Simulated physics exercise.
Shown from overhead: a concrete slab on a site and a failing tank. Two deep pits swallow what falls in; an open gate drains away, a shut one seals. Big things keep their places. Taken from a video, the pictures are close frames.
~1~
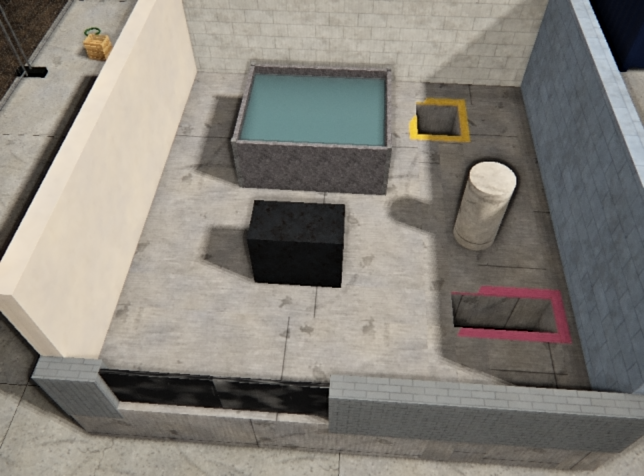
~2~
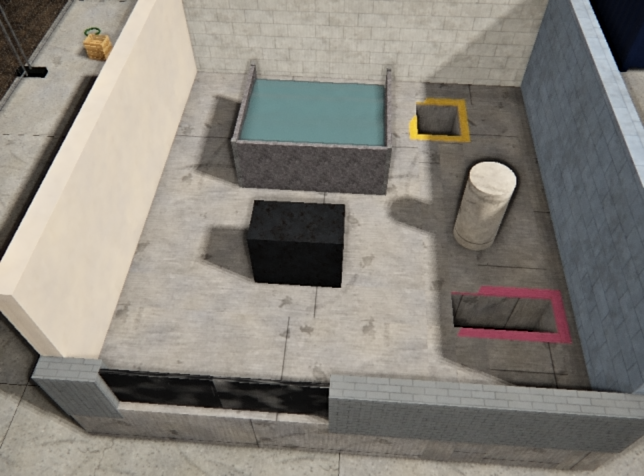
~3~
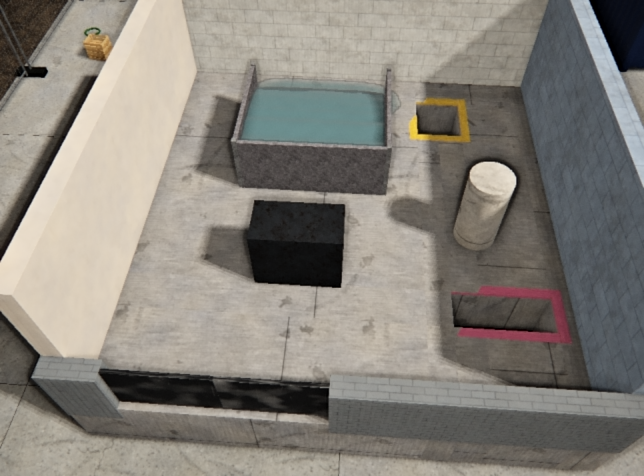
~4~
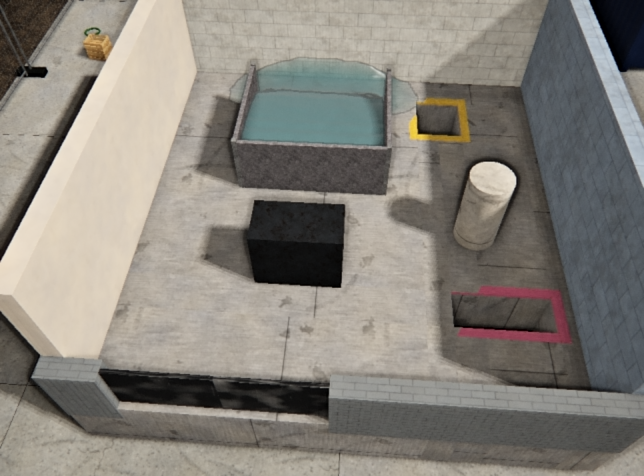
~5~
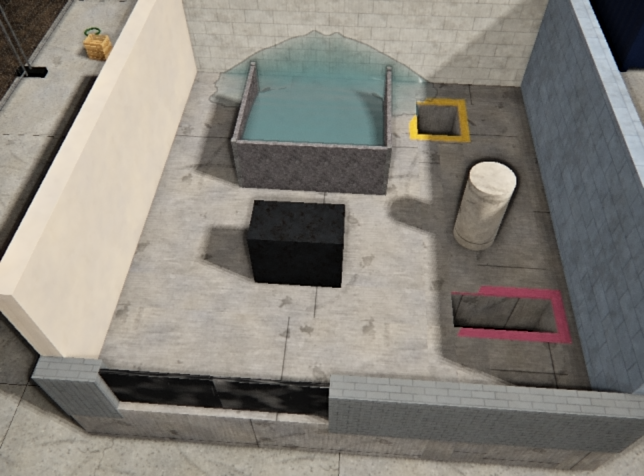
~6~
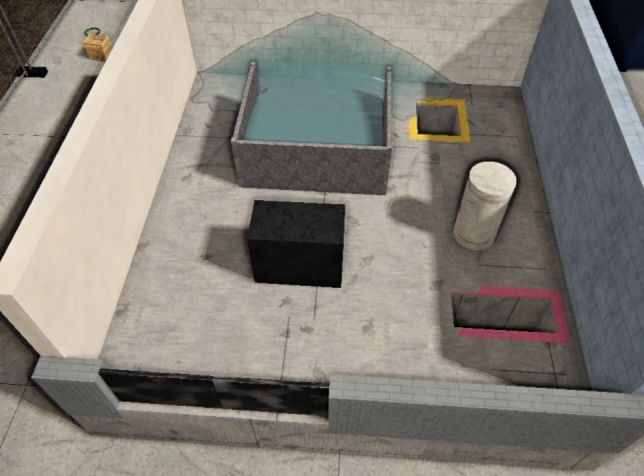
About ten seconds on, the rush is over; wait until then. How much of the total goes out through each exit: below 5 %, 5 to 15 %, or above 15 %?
Outcome: The gate never reaches five per cent, the yellow pit clears fifteen per cent, the pink pit clears fifteen per cent.
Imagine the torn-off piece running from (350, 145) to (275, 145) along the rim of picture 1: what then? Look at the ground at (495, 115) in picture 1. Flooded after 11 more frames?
Outcome: Spared.
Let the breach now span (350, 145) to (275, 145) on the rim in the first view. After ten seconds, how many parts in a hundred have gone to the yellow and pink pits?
The yellow pit takes 8 per cent and the pink pit 40 per cent.
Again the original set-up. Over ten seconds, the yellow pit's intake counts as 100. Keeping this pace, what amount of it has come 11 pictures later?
I'd put it at 35 percent.
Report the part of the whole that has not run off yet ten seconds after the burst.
That works out to about 56 percent.
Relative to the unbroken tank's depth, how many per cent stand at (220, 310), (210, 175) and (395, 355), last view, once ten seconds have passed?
First spot roughly 8 %, second 4 %, third 6 %.
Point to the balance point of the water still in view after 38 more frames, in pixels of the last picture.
Point: (320, 185).
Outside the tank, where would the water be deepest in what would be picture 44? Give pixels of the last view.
Deepest spot: Around (520, 87).
A moment on, water covers 20 % of the floor; the gate 0 %, the yellow pit 2 %, the pink pit 0 %.
Next, water covers 35 % of the floor; the gate 0 %, the yellow pit 8 %, the pink pit 0 %.
Then, water covers 70 % of the floor; the gate 0 %, the yellow pit 14 %, the pink pit 1 %.
Later, water covers 90 % of the floor; the gate 0 %, the yellow pit 19 %, the pink pit 6 %.
In the end, water covers 95 % of the floor; the gate 0 %, the yellow pit 23 %, the pink pit 20 %.
